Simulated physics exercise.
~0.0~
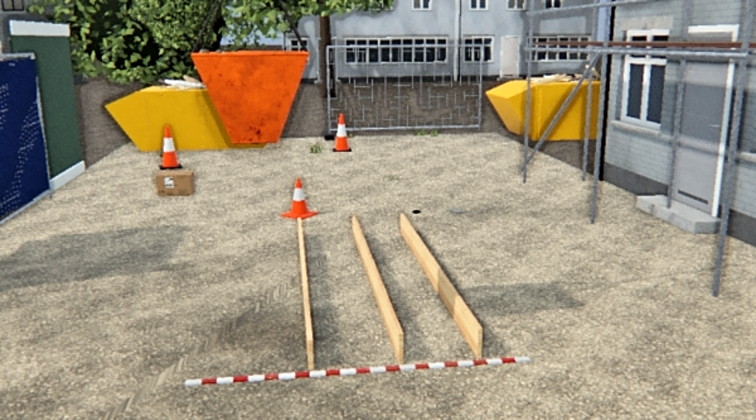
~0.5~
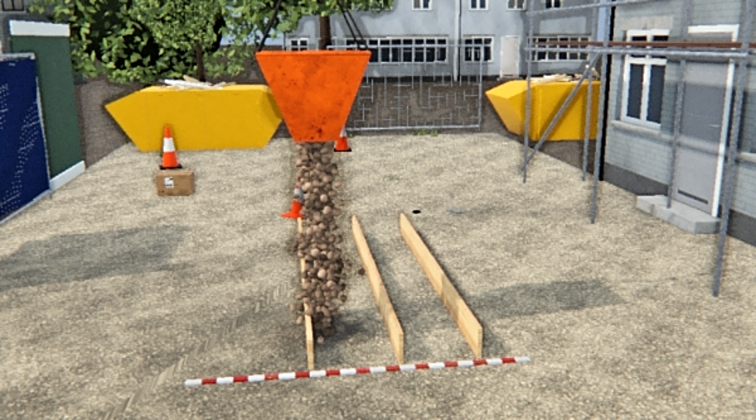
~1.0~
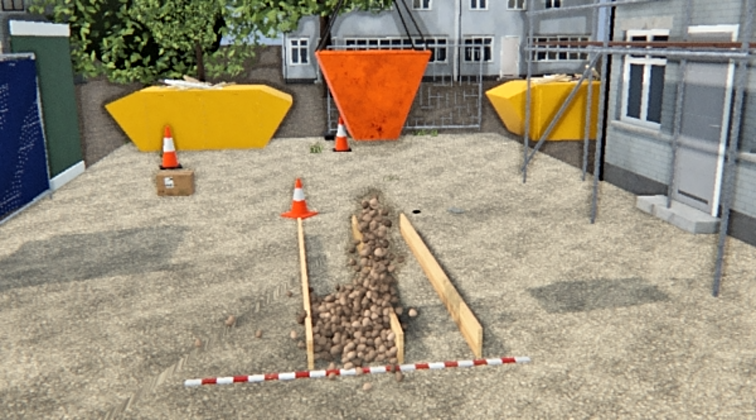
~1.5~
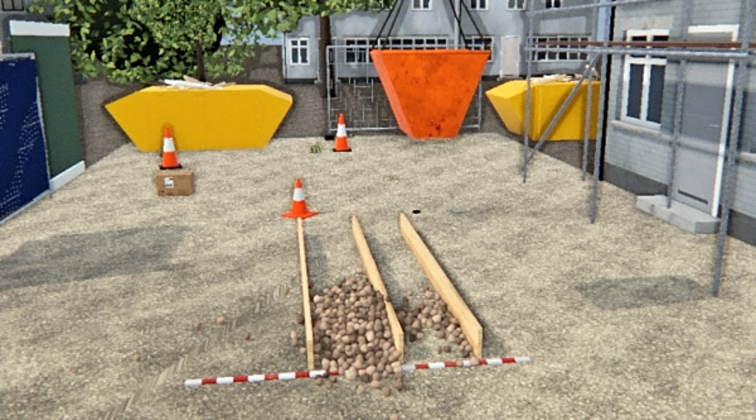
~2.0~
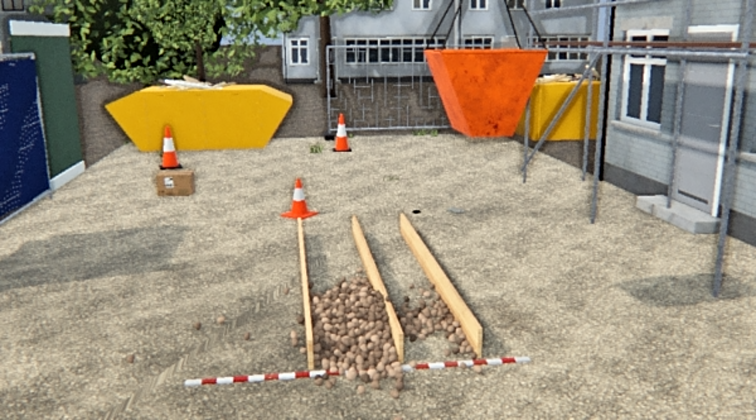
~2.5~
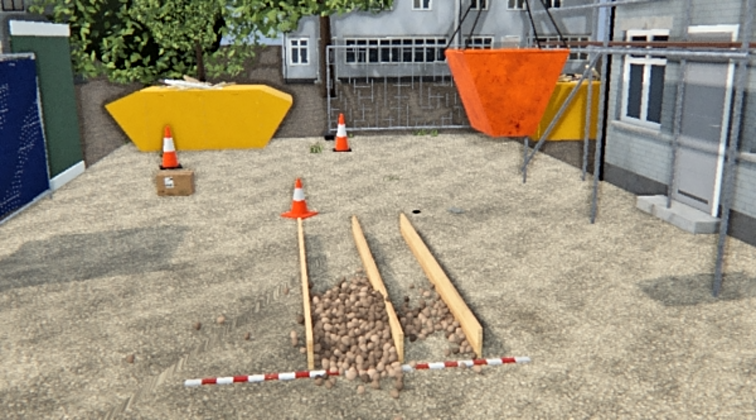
Orange skip dropping smooth brown stones between wooden planks while moving right, leaving most in the left bay, fewer in the right.
